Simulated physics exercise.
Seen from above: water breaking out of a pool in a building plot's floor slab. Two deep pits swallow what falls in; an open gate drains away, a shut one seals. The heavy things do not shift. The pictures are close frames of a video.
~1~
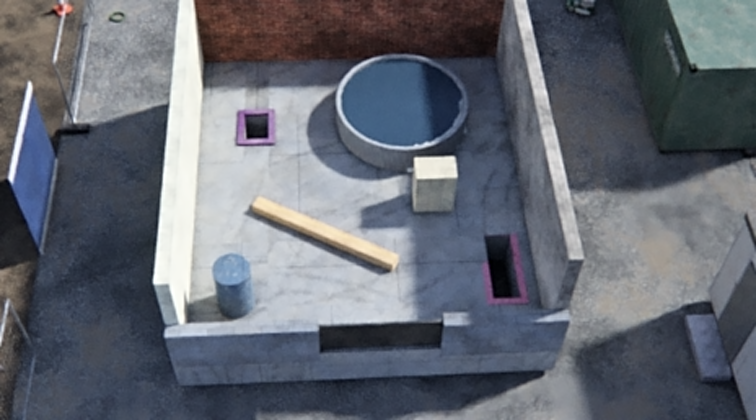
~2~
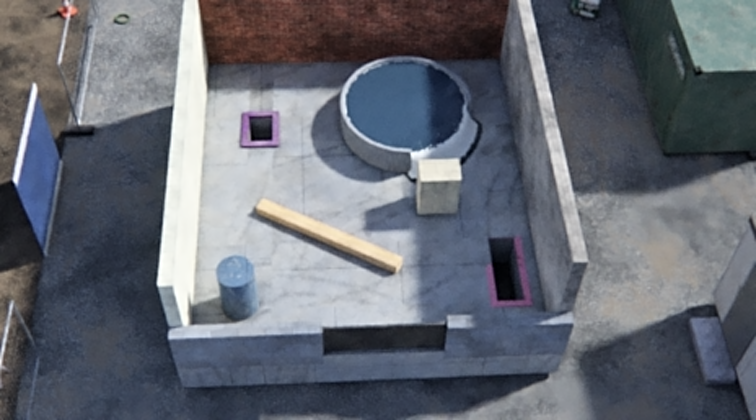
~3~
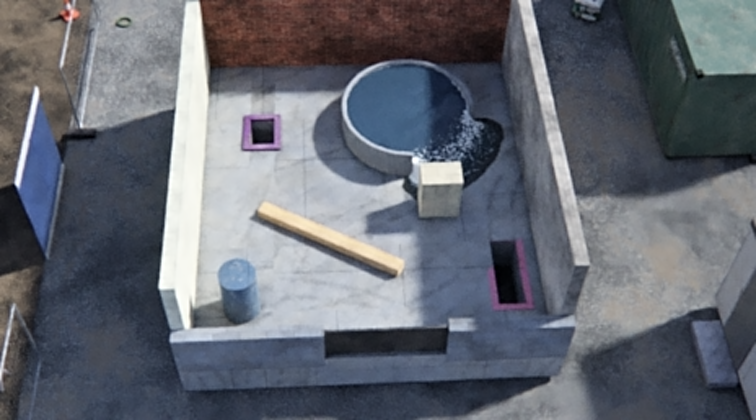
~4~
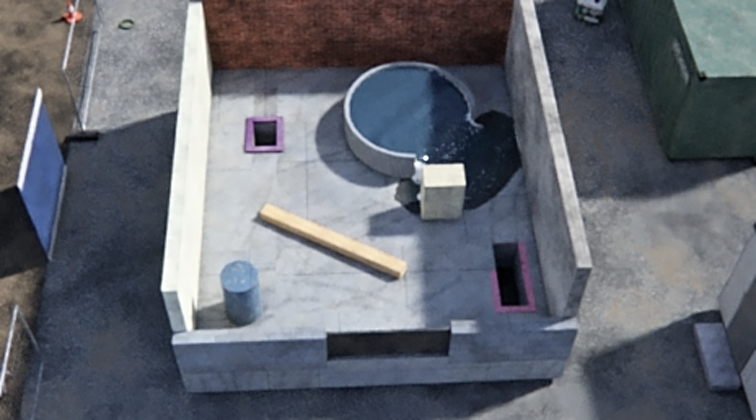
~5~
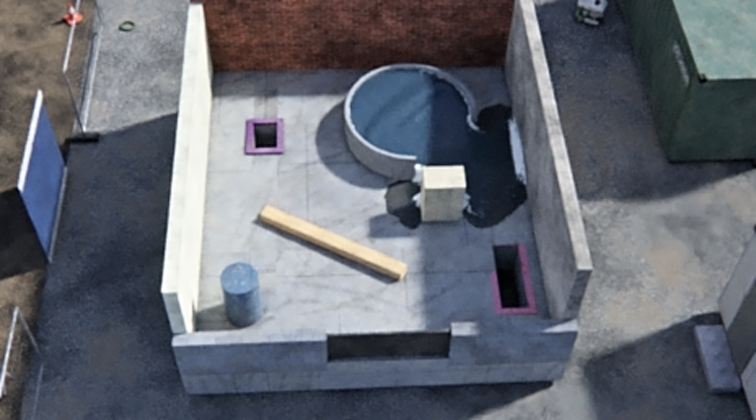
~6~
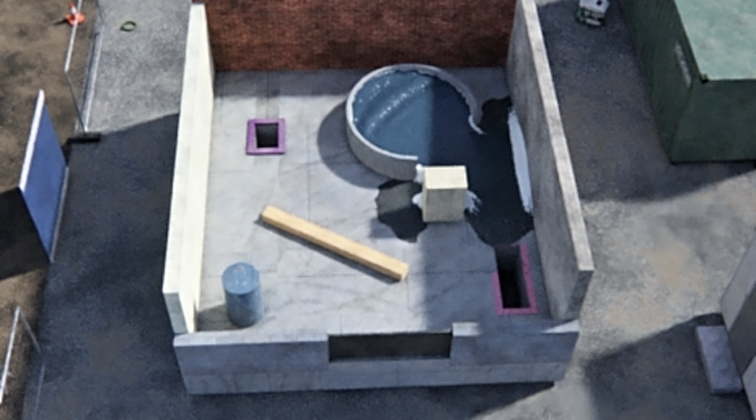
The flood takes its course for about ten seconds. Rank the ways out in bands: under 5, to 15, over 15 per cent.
The gate takes not even 5 %; the purple pit takes not even 5 %; the pink pit takes above 15 %.
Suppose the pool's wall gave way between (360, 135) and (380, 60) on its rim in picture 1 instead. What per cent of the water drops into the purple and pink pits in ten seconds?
In per cent: Purple 20, pink 15.
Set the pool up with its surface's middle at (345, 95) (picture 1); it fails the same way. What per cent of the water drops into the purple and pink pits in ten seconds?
Roughly, in per cent: Purple 0, pink 50.
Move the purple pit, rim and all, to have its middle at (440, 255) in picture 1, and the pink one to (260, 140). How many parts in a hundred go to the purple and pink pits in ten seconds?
Parts in a hundred: Purple 4, pink 8.
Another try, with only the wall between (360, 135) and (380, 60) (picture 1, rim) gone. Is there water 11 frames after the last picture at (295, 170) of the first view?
Verdict: Under water.
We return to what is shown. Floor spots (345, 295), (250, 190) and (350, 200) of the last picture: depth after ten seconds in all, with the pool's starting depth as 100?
Roughly 4, 6 and 6 per cent, in turn.
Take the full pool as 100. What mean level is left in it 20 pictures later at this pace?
Some 28 per cent.
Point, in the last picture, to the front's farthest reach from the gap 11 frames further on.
Close to (547, 344).
A moment on, water covers 20 % of the floor; the gate 0 %, the purple pit 0 %, the pink pit 1 %.
Next, water covers 30 % of the floor; the gate 0 %, the purple pit 0 %, the pink pit 10 %.
Then, water covers 45 % of the floor; the gate 0 %, the purple pit 0 %, the pink pit 22 %.
Later, water covers 75 % of the floor; the gate 0 %, the purple pit 0 %, the pink pit 33 %.
In the end, water covers 95 % of the floor; the gate 0 %, the purple pit 0 %, the pink pit 43 %.
